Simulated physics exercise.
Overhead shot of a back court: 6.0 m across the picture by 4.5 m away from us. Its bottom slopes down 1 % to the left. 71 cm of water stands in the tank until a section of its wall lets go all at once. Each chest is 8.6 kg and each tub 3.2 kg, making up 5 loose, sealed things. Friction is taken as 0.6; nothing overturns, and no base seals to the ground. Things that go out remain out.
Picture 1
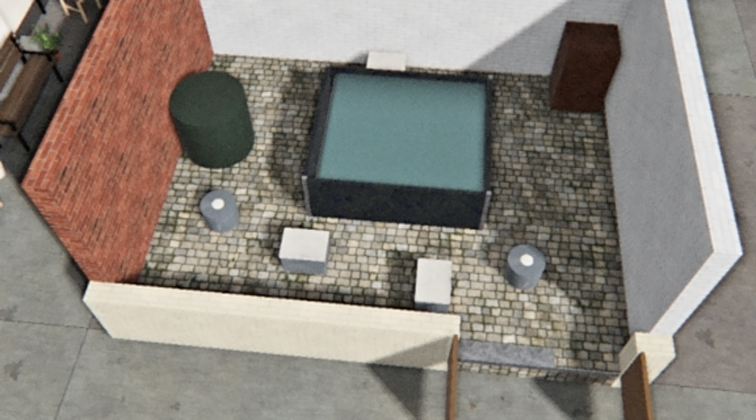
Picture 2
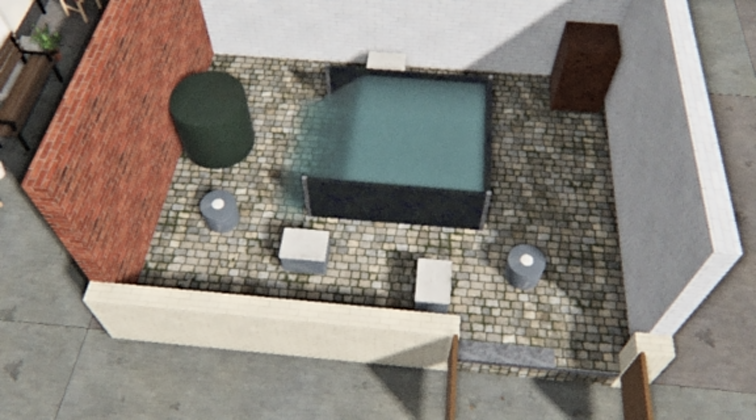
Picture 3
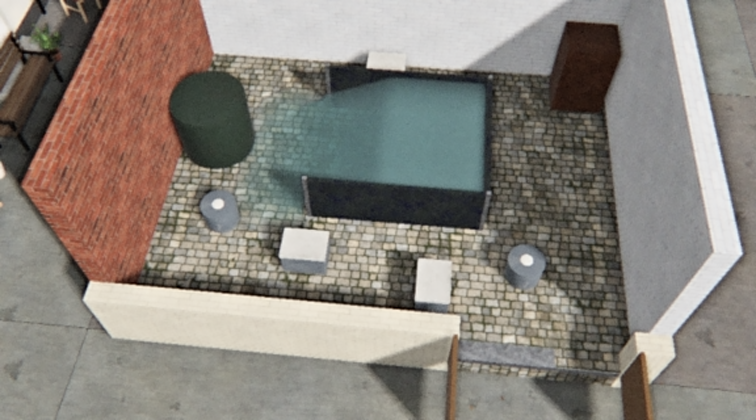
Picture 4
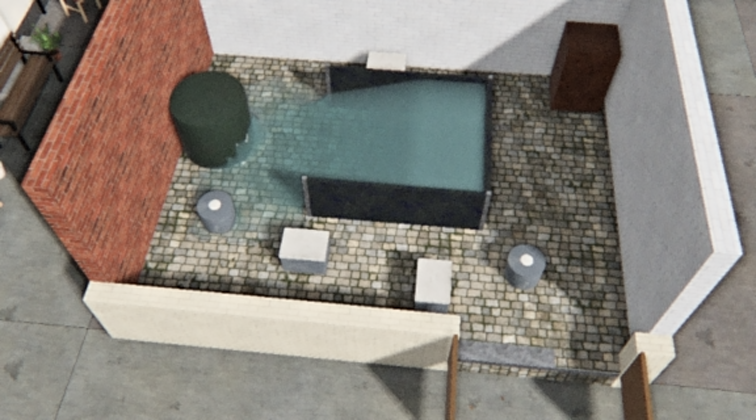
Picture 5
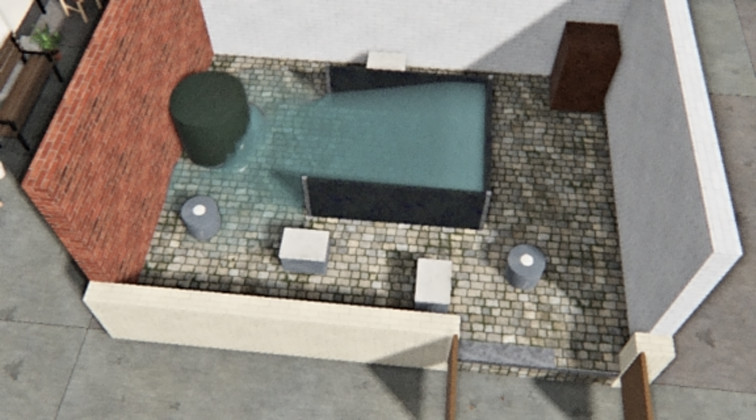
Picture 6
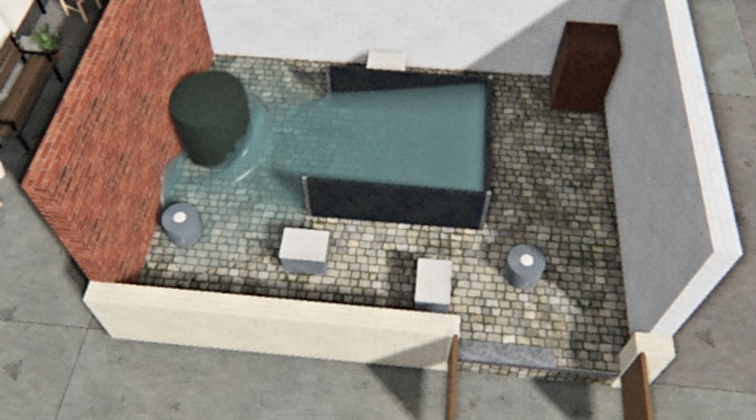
Water spills left from a dark tank across the cobbles and pushes a grey tub leftward.
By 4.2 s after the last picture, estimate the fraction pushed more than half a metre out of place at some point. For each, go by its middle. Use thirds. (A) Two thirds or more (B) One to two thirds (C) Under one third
Answer: A.
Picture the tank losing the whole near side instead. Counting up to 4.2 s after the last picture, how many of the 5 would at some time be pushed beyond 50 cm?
The answer then is 4.
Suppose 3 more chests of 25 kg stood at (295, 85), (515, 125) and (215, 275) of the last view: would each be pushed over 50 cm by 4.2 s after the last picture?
Beyond it, within it, beyond it.
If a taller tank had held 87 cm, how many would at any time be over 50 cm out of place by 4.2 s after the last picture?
It would come to 5 of them.
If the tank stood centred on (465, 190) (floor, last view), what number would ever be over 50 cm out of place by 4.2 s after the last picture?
Result: 5.
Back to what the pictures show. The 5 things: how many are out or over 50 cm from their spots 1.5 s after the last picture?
By my reckoning, 1.
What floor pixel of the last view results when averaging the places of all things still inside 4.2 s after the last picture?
The centre sits near (543, 210).
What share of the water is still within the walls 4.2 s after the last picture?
Around 98 % of the water.
Then, 0.4 s after the last picture 1 of 5 are over 50 cm from their spots; 1 afloat.
Then, 1.5 s after the last picture 1 of 5 are over 50 cm from their spots; 1 afloat.
Then, 2.8 s after the last picture 4 of 5 are over 50 cm from their spots; 4 afloat.
Then, 4.2 s after the last picture 5 of 5 are over 50 cm from their spots, and 5 have been at some point; 4 afloat.
